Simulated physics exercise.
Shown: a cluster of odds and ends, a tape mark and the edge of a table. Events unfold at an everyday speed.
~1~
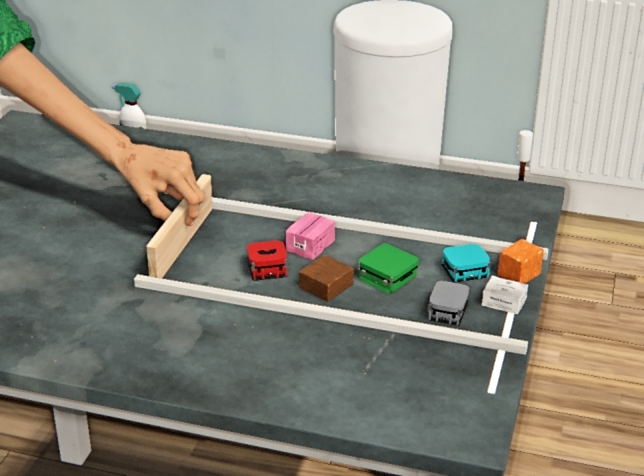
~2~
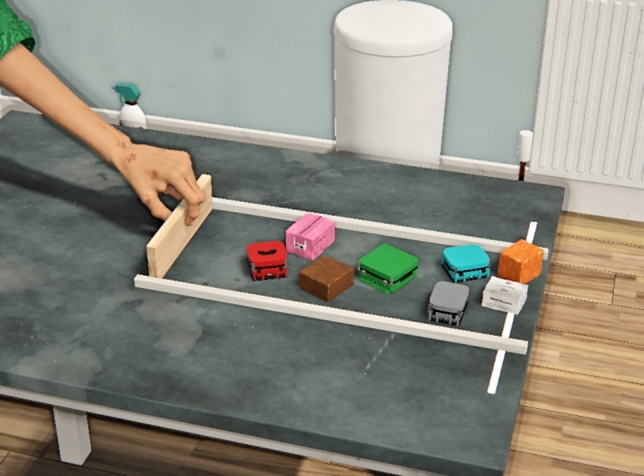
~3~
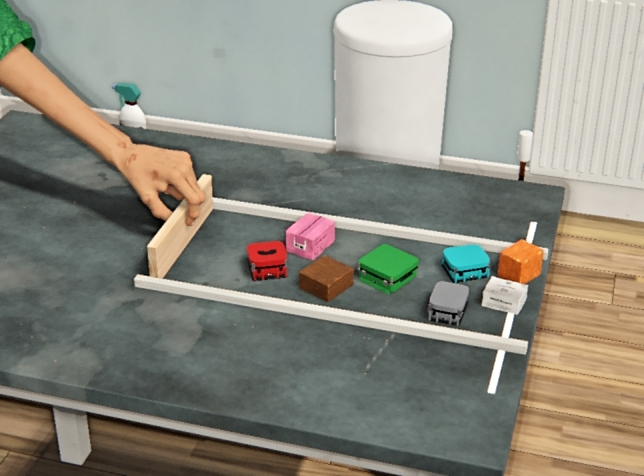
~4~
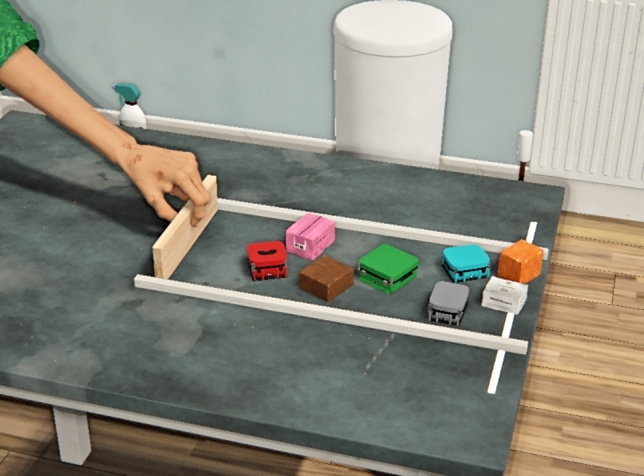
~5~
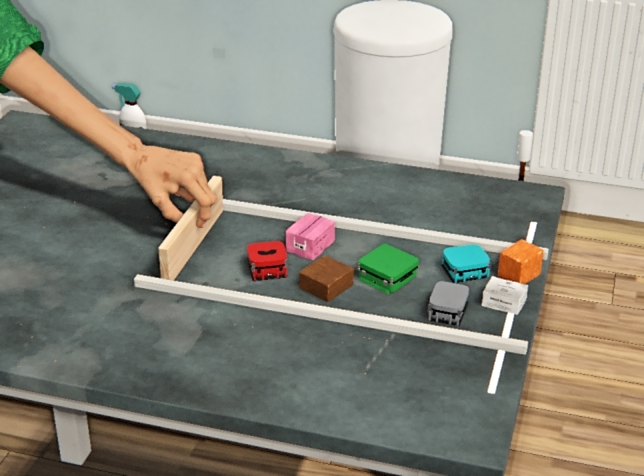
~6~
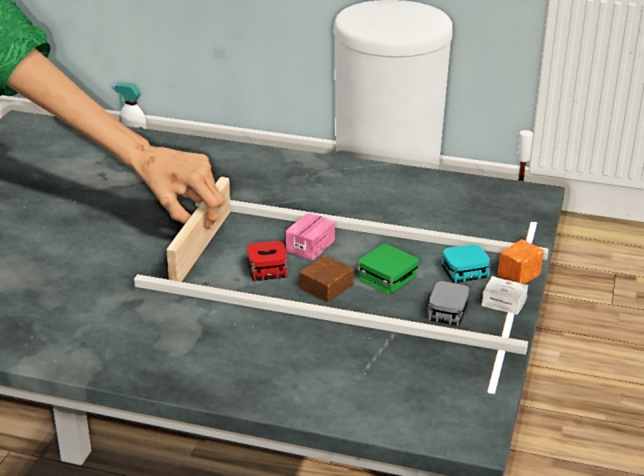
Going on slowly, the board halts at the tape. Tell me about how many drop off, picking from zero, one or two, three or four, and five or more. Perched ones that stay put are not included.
Those that leave the table: Five at the least.
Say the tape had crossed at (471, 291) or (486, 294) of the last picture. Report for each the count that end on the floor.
Counts: 3, 4.
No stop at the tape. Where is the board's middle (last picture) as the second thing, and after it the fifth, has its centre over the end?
(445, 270) and (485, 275).
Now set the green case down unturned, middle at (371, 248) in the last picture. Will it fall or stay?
In that case it plunges.
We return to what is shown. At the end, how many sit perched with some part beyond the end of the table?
Answer: 2.
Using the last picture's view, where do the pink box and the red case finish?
About (538, 268), and about (532, 311).
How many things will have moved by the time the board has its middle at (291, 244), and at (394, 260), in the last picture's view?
At first I count 3, and then 6.
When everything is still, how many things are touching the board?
2 are in contact with it.
Soon after, none off yet; orange block at rest near (521, 263); white box at rest near (505, 295); turquoise case at rest near (466, 264).
In the end, the number that fall off is five or more; gone, brown block, green case, grey case, turquoise case, white box and orange block.
